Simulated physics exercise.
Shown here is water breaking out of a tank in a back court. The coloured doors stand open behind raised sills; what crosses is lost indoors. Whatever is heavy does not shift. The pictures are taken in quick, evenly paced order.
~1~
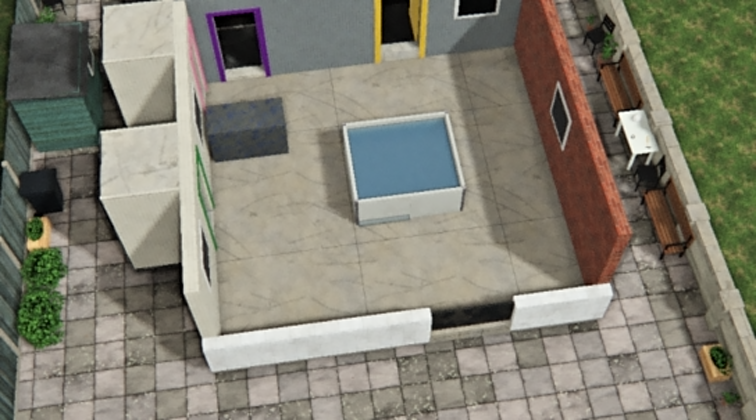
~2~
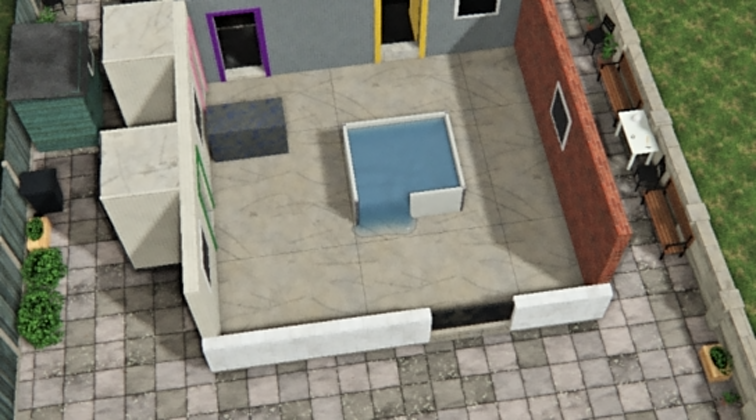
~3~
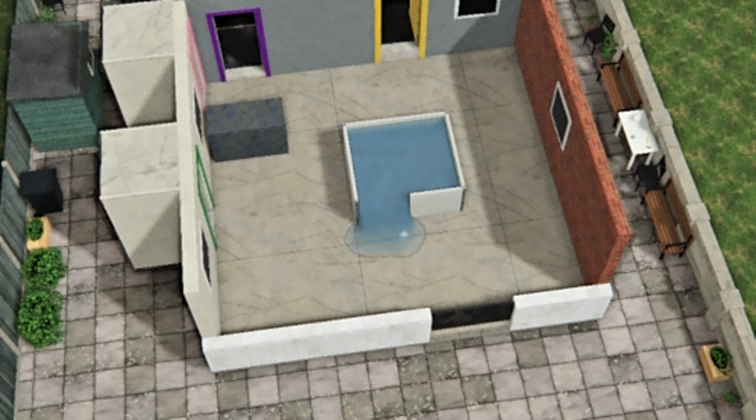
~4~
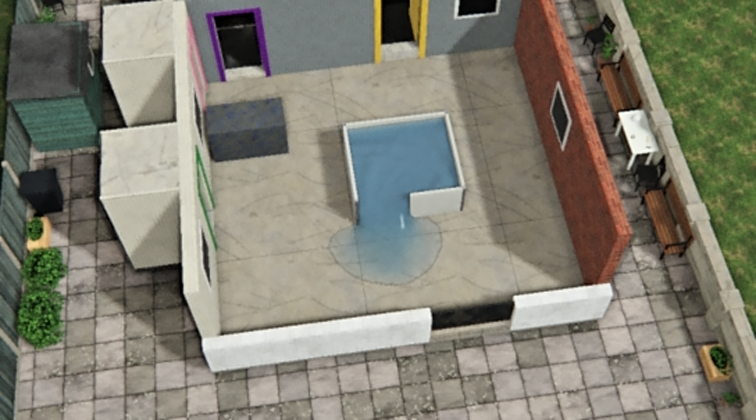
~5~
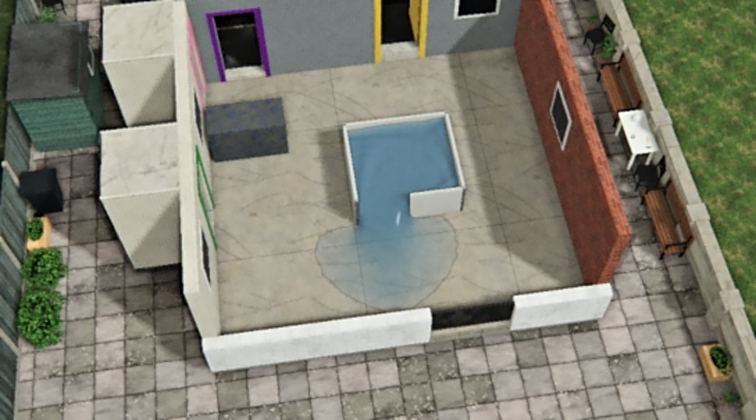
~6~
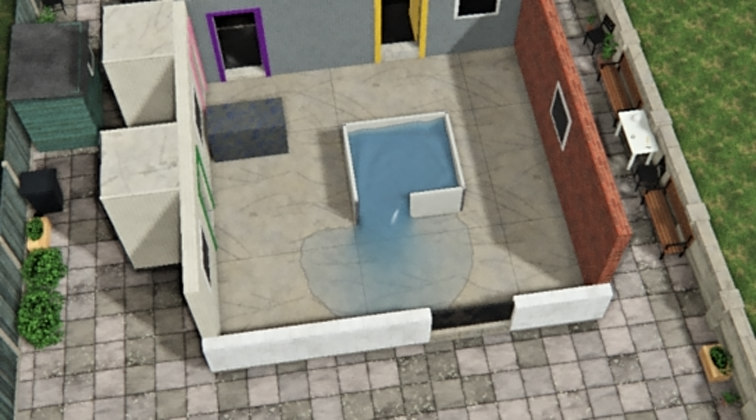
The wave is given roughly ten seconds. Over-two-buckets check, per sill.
Green door: Over, yellow door: Within two, purple door: Within two, pink door: Within two.
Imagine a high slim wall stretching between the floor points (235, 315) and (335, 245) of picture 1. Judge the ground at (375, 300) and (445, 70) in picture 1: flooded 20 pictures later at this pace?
Result, in order: Swamped / bone-dry.
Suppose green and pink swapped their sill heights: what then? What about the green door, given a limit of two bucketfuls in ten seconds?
My call is that green misses the threshold.
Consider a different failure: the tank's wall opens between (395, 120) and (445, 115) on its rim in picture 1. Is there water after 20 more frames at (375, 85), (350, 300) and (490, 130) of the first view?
The first point is soaked, the second spared, the third soaked.
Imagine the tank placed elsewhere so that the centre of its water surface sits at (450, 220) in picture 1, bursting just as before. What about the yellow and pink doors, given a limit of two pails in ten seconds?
Lab note - yellow door remains within bounds, pink door remains within bounds.
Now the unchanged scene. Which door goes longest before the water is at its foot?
Answer - the yellow door.
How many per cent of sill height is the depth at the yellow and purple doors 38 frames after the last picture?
About 0 %, then 40 %.
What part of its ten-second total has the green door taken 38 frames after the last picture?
I get 35 per cent.
A moment on, water covers 20 % of the floor; the green door not reached, the yellow door not reached, the purple door not reached, the pink door not reached.
Next, water covers 30 % of the floor; the green door not reached, the yellow door not reached, the purple door not reached, the pink door not reached.
Then, water covers 45 % of the floor; the green door wet at the sill, nothing in, the yellow door not reached, the purple door not reached, the pink door not reached.
Later, water covers 80 % of the floor; the green door under two buckets in, the yellow door not reached, the purple door wet at the sill, nothing in, the pink door wet at the sill, nothing in.
In the end, water covers 95 % of the floor; the green door over two buckets in, the yellow door wet at the sill, nothing in, the purple door wet at the sill, nothing in, the pink door wet at the sill, nothing in.
